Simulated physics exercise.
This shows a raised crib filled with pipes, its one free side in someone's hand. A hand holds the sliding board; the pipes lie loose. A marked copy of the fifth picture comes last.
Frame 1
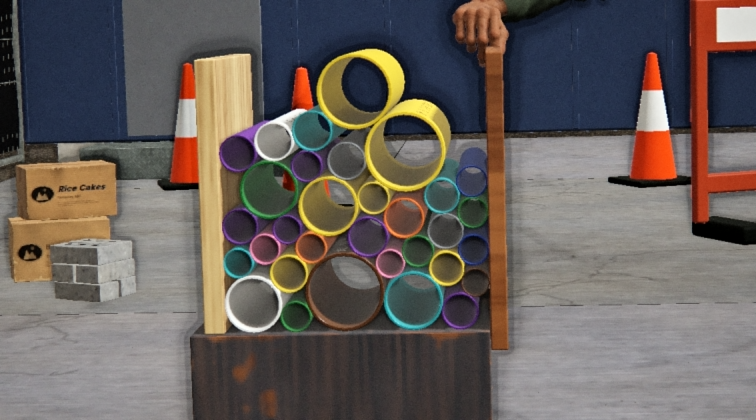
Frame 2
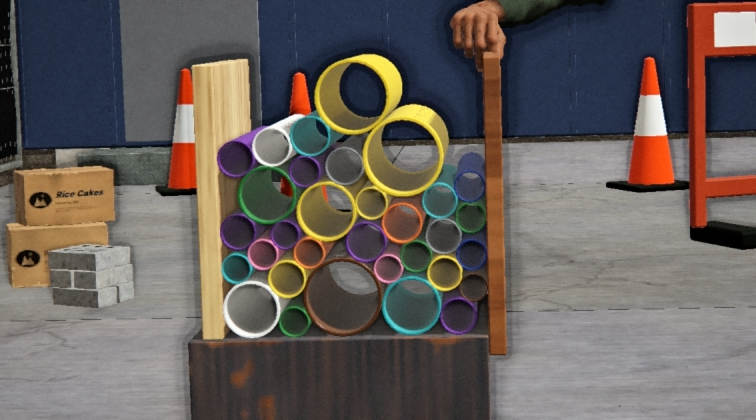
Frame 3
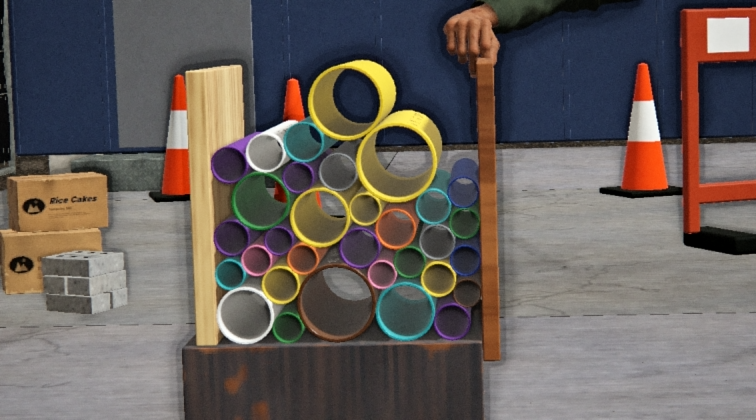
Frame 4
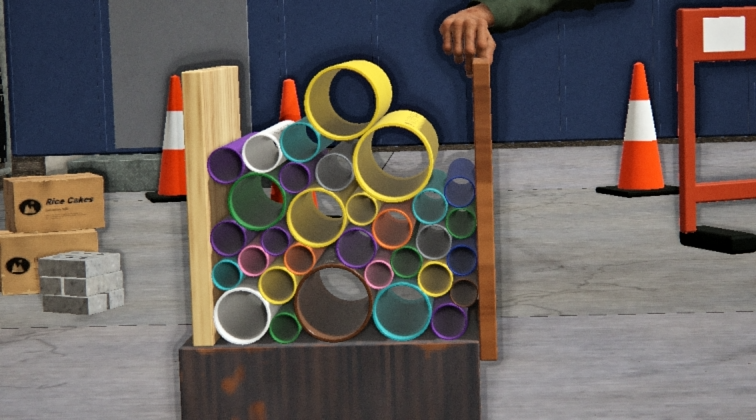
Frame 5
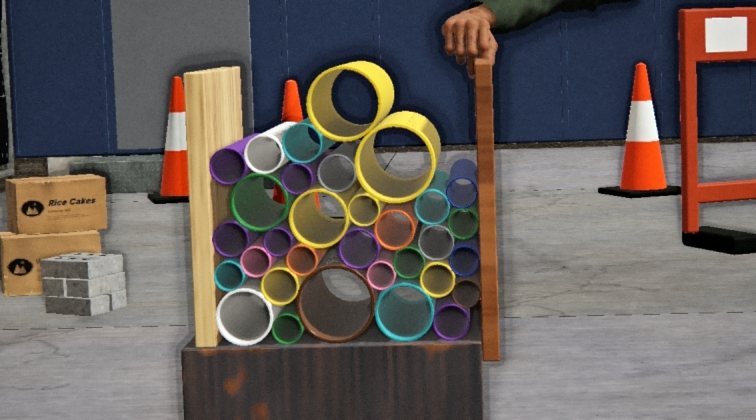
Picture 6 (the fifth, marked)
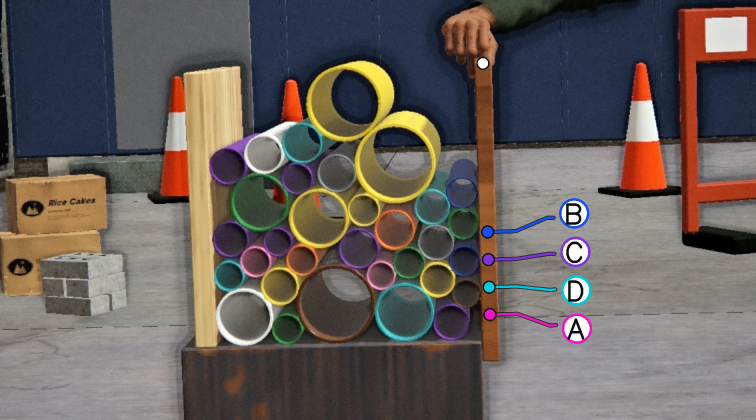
The clip shows a hand gripping the top of an upright board at the right side of a raised crib stacked with colourful pipes; the view shifts slightly, while the hand, board and pipes show no clear movement of their own.
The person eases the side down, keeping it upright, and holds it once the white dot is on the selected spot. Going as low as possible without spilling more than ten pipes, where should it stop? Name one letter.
Lower it to D and no more.
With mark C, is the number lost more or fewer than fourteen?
Fewer than fourteen.
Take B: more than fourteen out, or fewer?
Fewer than fourteen.
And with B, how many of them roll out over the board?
At B the number is one.
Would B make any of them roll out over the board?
Yes, at B.
On the copy, A at (490, 315); B at (488, 232); C at (489, 260); D at (489, 287); the white dot at (483, 64).
On D. First, top of the board (477, 154).
Then, top of the board (479, 255).
Finally, top of the board (480, 287), about seven out over the board.
By contrast, A more than ten out over the board; B one out over the board; C about five out over the board.
